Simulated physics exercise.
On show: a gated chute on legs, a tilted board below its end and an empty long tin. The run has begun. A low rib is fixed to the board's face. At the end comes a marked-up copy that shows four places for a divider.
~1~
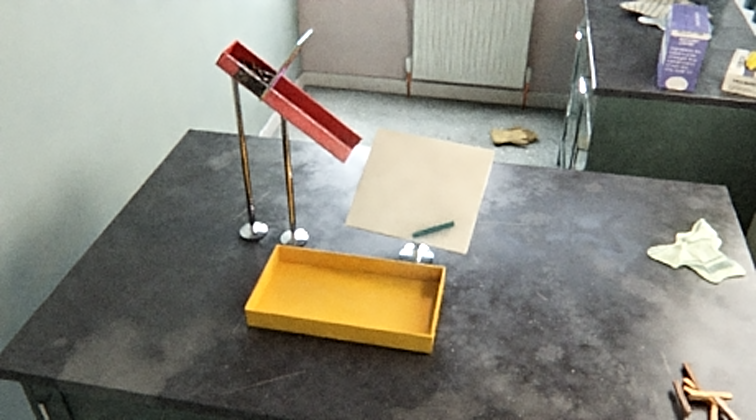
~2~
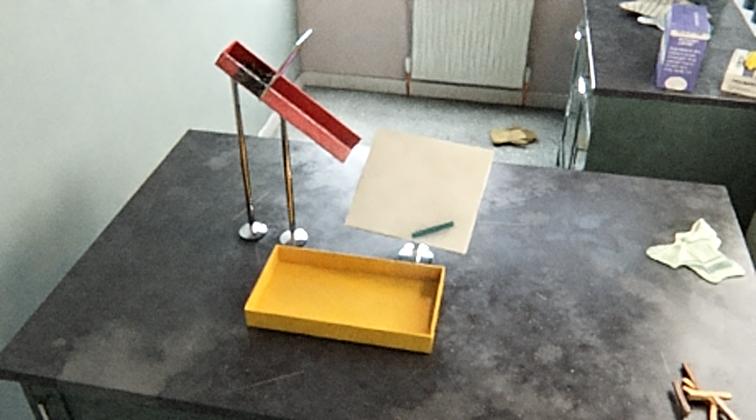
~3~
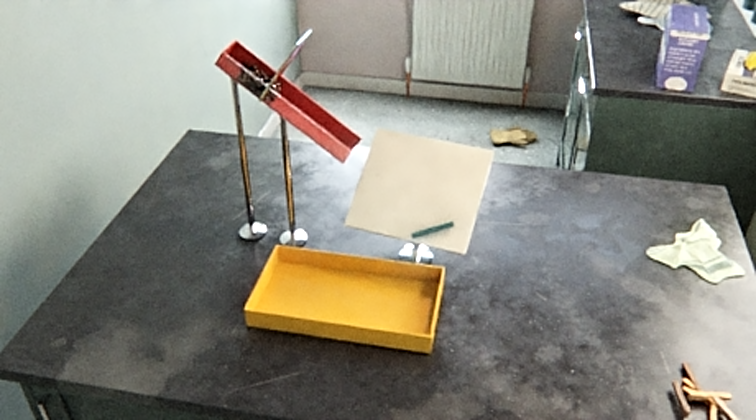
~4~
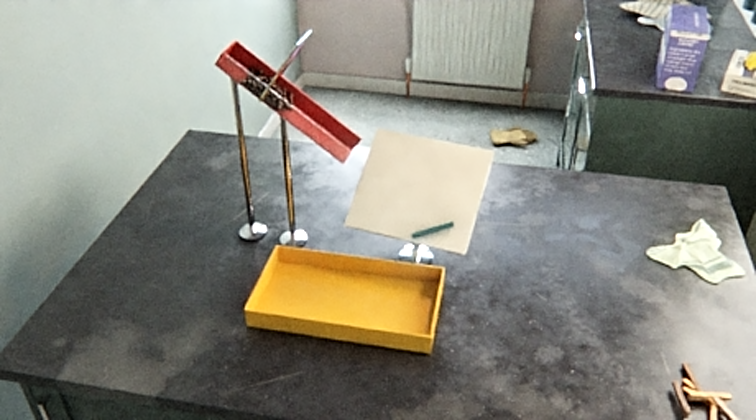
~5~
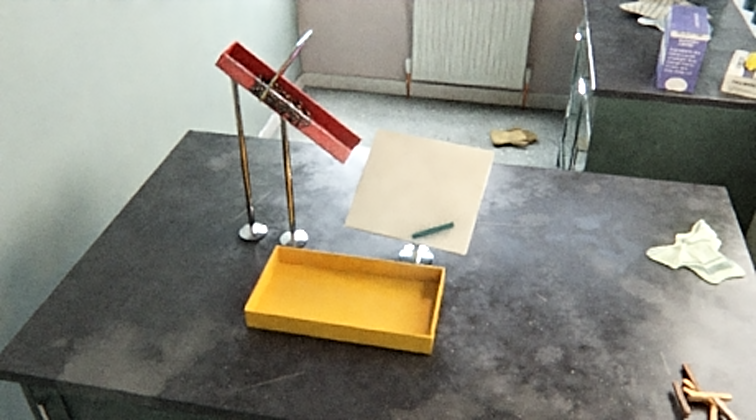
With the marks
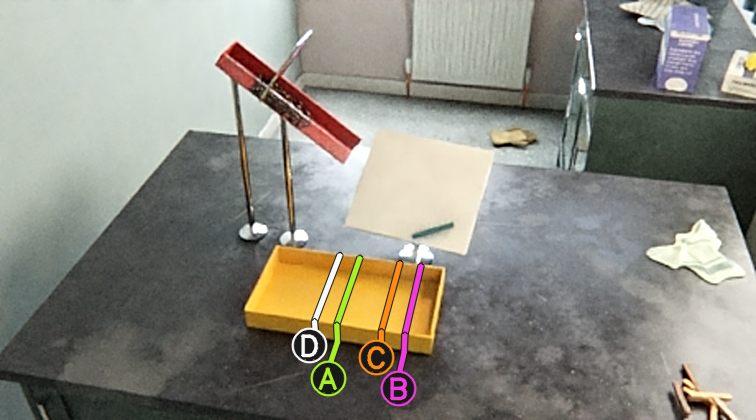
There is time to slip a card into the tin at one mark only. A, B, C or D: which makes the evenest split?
Go for C.
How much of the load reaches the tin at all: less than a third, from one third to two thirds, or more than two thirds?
More than two thirds.
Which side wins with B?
More lands on the left.
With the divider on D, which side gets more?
The right side.
On the marked copy, line A crosses the front rim at (337, 323); line B crosses the front rim at (405, 333); line C crosses the front rim at (381, 330); line D crosses the front rim at (314, 320).
With A, of what is caught, just a few on the left of the divider, almost all on the right.
With B, of what is caught, the larger part on the left of the divider, about a tenth on the right.
With C, of what is caught, roughly half on the left of the divider, roughly half on the right.
With D, of what is caught, not one piece on the left of the divider, every piece on the right.
